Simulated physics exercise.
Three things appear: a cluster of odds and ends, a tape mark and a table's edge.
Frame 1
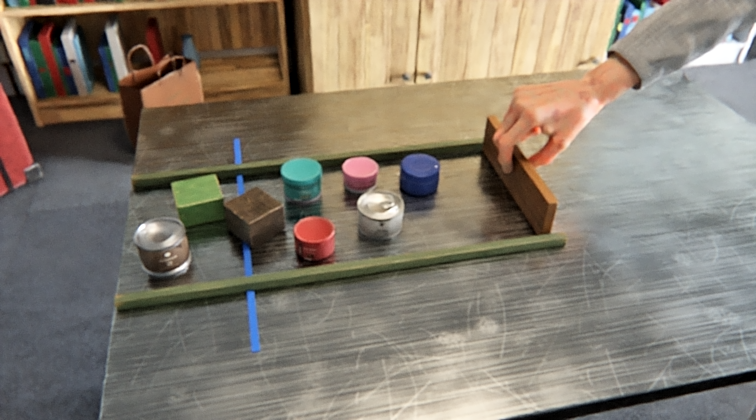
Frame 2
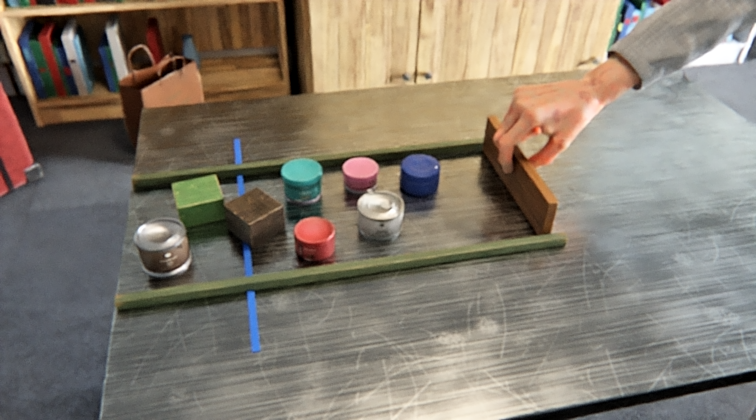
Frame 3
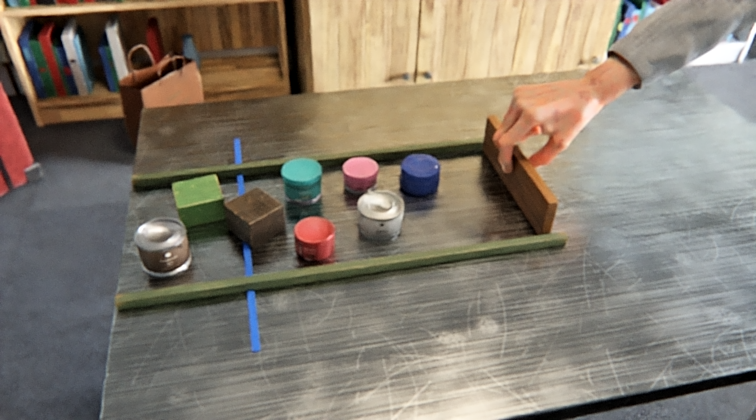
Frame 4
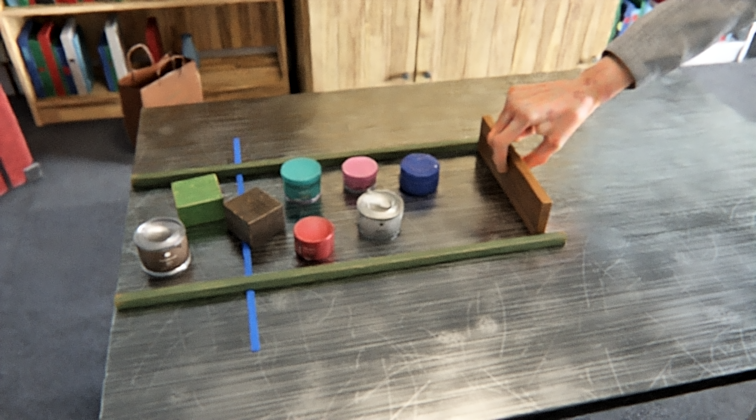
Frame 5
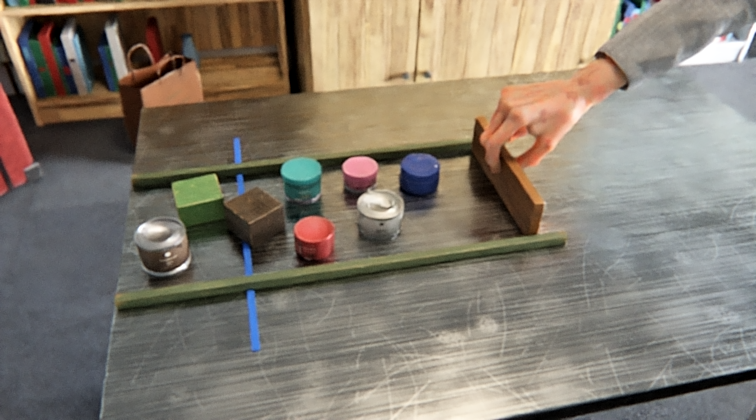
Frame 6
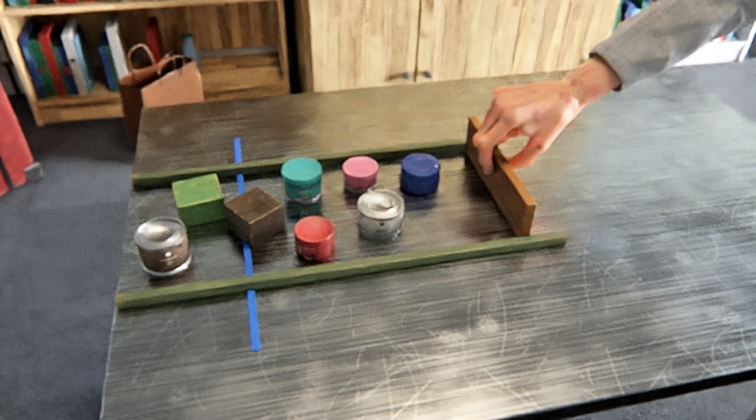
A hand held a wooden board upright between two green strips on a dark table, then slid it slightly left toward the small pots and blocks, which stayed still around the blue tape.
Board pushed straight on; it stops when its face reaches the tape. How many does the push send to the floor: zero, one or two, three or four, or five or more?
The push fails to knock any off.
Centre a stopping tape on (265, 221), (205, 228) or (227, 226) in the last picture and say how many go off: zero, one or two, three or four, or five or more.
Results per position - not one / 1 or 2 / no fall at all.
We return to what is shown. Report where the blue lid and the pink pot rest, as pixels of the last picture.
Final positions - blue lid around (221, 201), pink pot around (223, 179).
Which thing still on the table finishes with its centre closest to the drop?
That's the green block.
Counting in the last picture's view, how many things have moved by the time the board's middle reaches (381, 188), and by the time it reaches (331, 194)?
Counts: 3 and 5.
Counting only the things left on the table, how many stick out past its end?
1 overhanging.
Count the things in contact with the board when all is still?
It's 4 of them.
Soon after, none off yet; brown pot at rest near (164, 246); green block at rest near (199, 200); black block at rest near (255, 216).
After that, none off yet; brown pot at rest near (164, 246); green block displaced a little near (181, 198); black block displaced about its own width near (220, 214).
In the end, the number that fall off is zero.
